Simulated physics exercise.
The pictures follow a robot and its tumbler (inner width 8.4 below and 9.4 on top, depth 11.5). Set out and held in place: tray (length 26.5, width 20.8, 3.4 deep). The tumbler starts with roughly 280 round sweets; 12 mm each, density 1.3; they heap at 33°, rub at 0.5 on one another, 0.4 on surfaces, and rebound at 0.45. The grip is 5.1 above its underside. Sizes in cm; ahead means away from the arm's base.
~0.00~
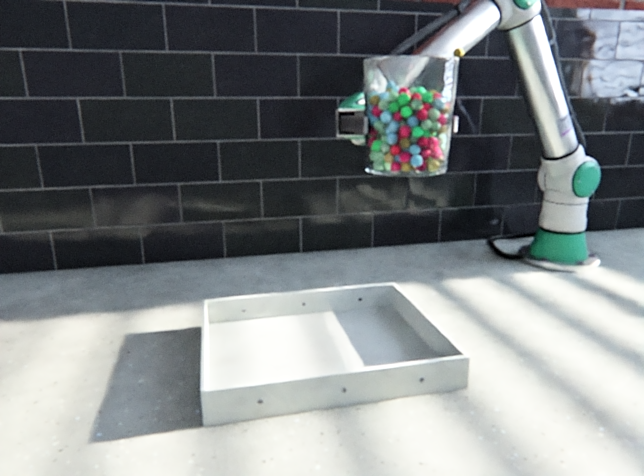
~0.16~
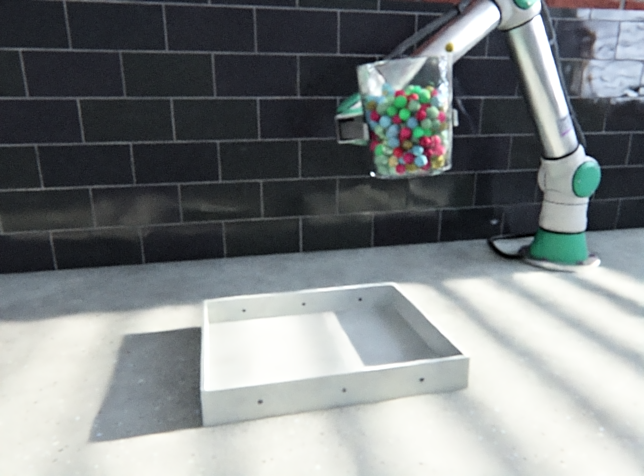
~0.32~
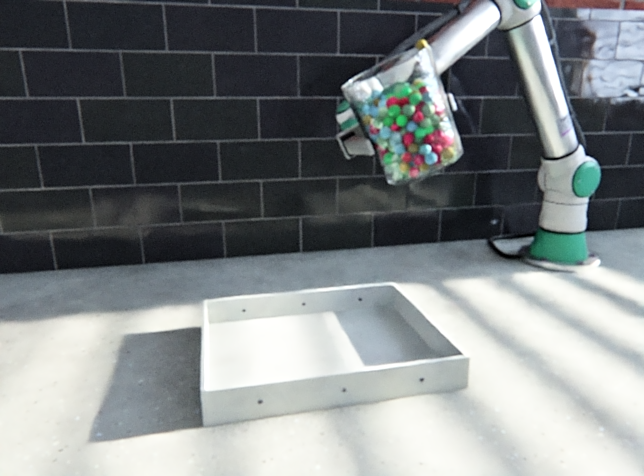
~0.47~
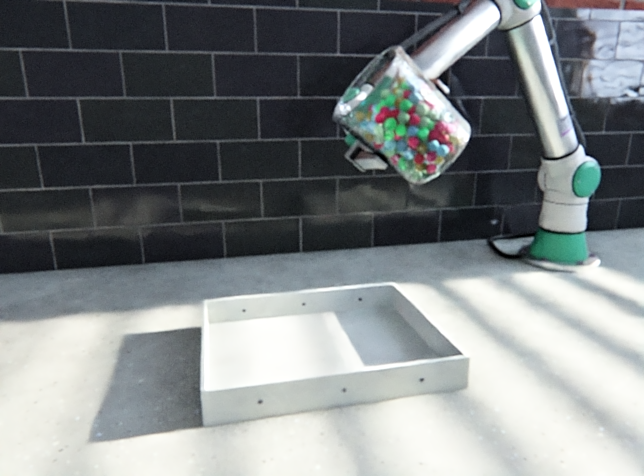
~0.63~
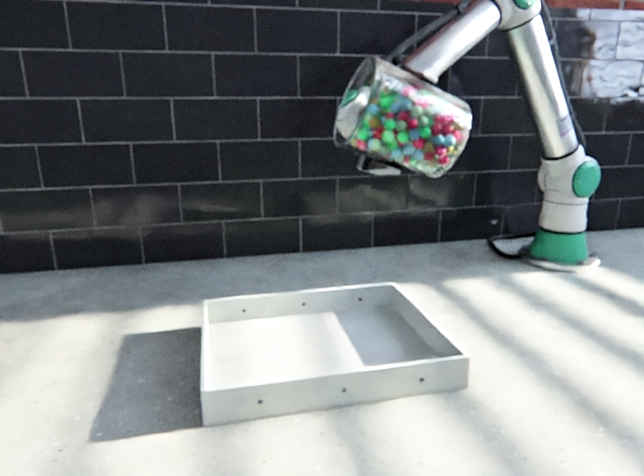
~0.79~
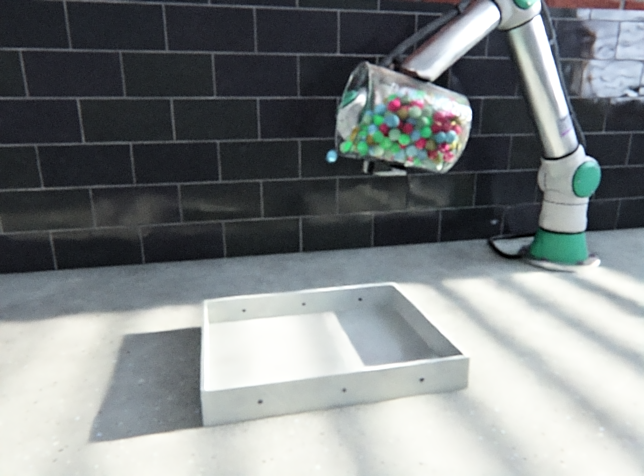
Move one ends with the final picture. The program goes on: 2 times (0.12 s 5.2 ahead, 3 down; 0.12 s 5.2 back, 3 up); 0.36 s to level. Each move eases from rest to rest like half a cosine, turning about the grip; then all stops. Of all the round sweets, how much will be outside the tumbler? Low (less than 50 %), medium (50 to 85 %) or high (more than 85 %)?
Outside the tumbler the share is low, less than 50 %.
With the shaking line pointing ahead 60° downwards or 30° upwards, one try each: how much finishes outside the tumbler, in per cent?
Some 15 and 85 per cent.
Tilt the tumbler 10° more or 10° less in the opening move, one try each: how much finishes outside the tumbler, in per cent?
About 65 and 20 per cent.
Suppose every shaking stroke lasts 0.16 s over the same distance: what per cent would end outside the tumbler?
It would be near 30 per cent.
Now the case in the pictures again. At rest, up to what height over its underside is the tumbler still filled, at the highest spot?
Some 7.5 cm.
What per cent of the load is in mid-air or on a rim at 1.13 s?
Roughly 19 per cent.
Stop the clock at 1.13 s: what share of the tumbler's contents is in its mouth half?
Roughly 30 per cent.
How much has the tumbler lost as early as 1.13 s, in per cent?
Some 20 per cent.
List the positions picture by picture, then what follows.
The first frame shows tumbler middle at (408, 118), level; upper third of the load around (407, 107), from x 370 to 460, top at y 55; 283 in the tumbler.
The second frame shows tumbler middle at (407, 118), tilted 7° forward; upper third of the load around (409, 107), from x 370 to 450, top at y 50.
The third frame shows tumbler middle at (405, 119), tilted 26° forward; upper third of the load around (413, 107), from x 365 to 450, top at y 45.
The fourth frame shows tumbler middle at (403, 121), tilted 50° forward; upper third of the load around (413, 108), from x 360 to 455, top at y 85.
The fifth frame shows tumbler middle at (402, 122), tilted 69° forward; upper third of the load around (416, 109), from x 360 to 460, top at y 85.
The sixth frame shows tumbler middle at (402, 123), tilted 76° forward; upper third of the load around (418, 111), from x 330 to 460, top at y 95; 282 in the tumbler, 1 in flight or on a rim.
By 1.13 s, tilted 76° forward, highest piece 27 above the table; 221 in the tumbler, 4 in the tray, 3 on the table or floor, 55 in flight or on a rim.
By 1.46 s, tilted 34° forward, highest piece 30 above the table; 170 in the tumbler, 94 in the tray, 14 on the table or floor, 5 in flight or on a rim.
By 1.83 s, level, highest piece 29 above the table; 170 in the tumbler, 98 in the tray, 15 on the table or floor.
By 2.88 s, level, highest piece 29 above the table; 170 in the tumbler, 98 in the tray, 15 on the table or floor.
Final count, 170 in the tumbler, 98 in the tray, 15 on the table or floor. That is 40 % outside the tumbler.
